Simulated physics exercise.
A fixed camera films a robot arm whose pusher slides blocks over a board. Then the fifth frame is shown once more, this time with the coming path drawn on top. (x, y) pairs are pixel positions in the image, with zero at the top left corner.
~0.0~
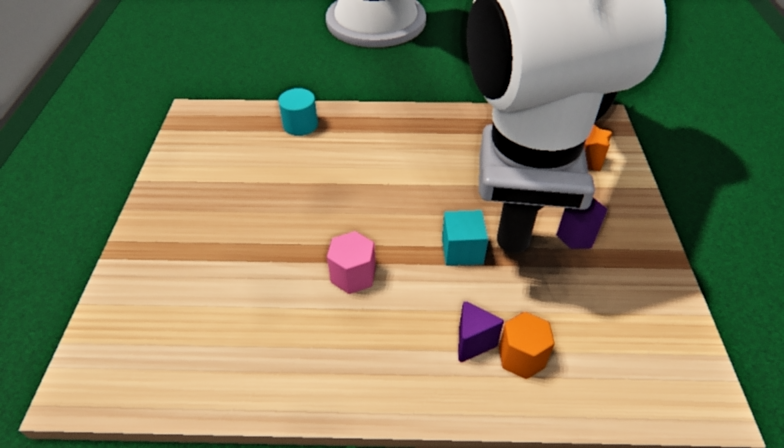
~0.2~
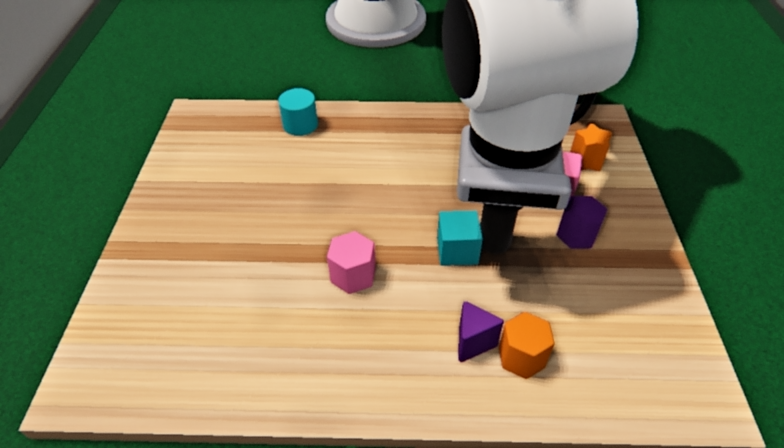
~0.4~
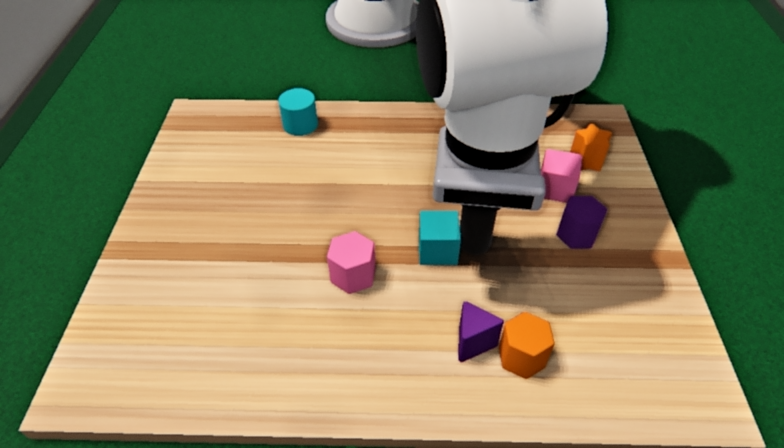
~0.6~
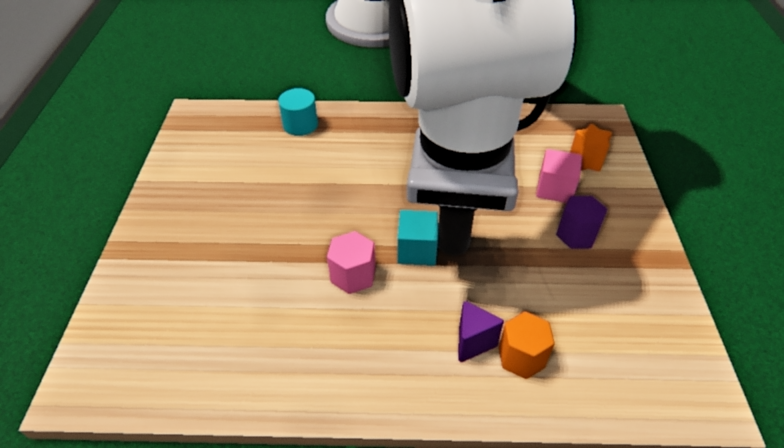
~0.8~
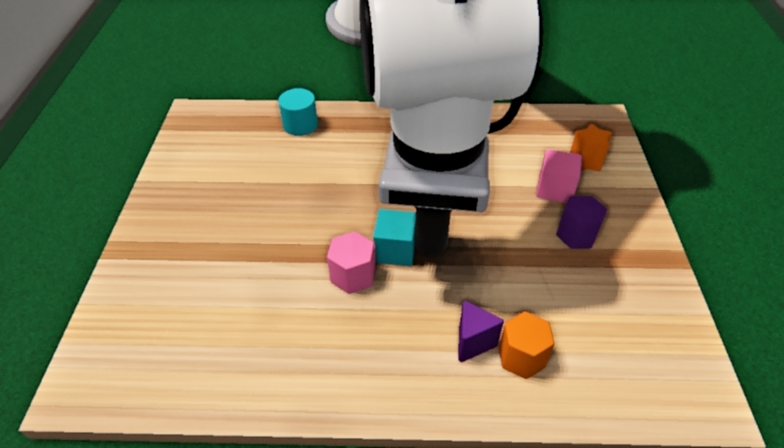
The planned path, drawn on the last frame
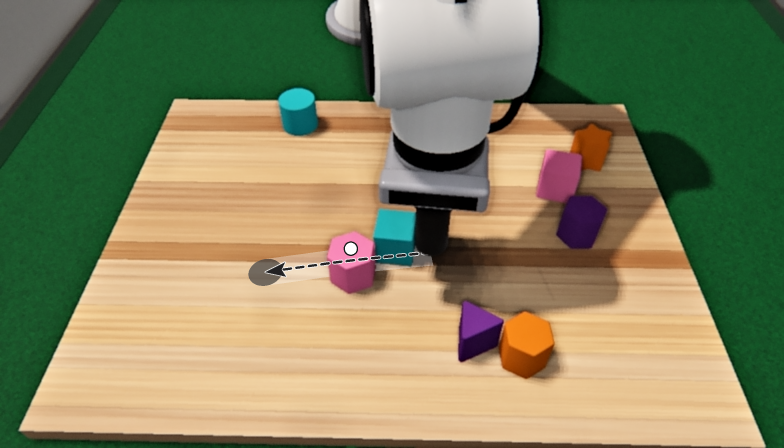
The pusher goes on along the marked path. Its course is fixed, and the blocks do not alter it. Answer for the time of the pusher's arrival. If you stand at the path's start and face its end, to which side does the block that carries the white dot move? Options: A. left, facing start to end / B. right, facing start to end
A.
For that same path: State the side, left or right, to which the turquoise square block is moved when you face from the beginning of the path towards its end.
Facing from start to end, it shifts right.
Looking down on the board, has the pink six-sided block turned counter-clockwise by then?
Final answer: Yes.
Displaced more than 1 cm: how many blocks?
It should be two, as far as I can tell.
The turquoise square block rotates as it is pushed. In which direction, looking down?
Verdict: Clockwise.
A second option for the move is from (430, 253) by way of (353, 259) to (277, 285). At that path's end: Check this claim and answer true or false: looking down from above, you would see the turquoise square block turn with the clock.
True - the claim holds.
The drawn path runs straight from (430, 253) to (266, 272); the dot is on the pink six-sided block.
The first path, step by step. One third of the way, pusher at (375, 250); pink six-sided block at (341, 253), turned 15° anticlockwise; turquoise square block at (346, 215), turned 25° clockwise.
Two thirds of the way, pusher at (319, 257); pink six-sided block at (305, 269), turned 85° anticlockwise; turquoise square block at (325, 209), turned 70° clockwise.
At the end, pusher at (263, 264); pink six-sided block at (299, 273), turned 105° anticlockwise; turquoise square block at (325, 209), turned 70° clockwise.
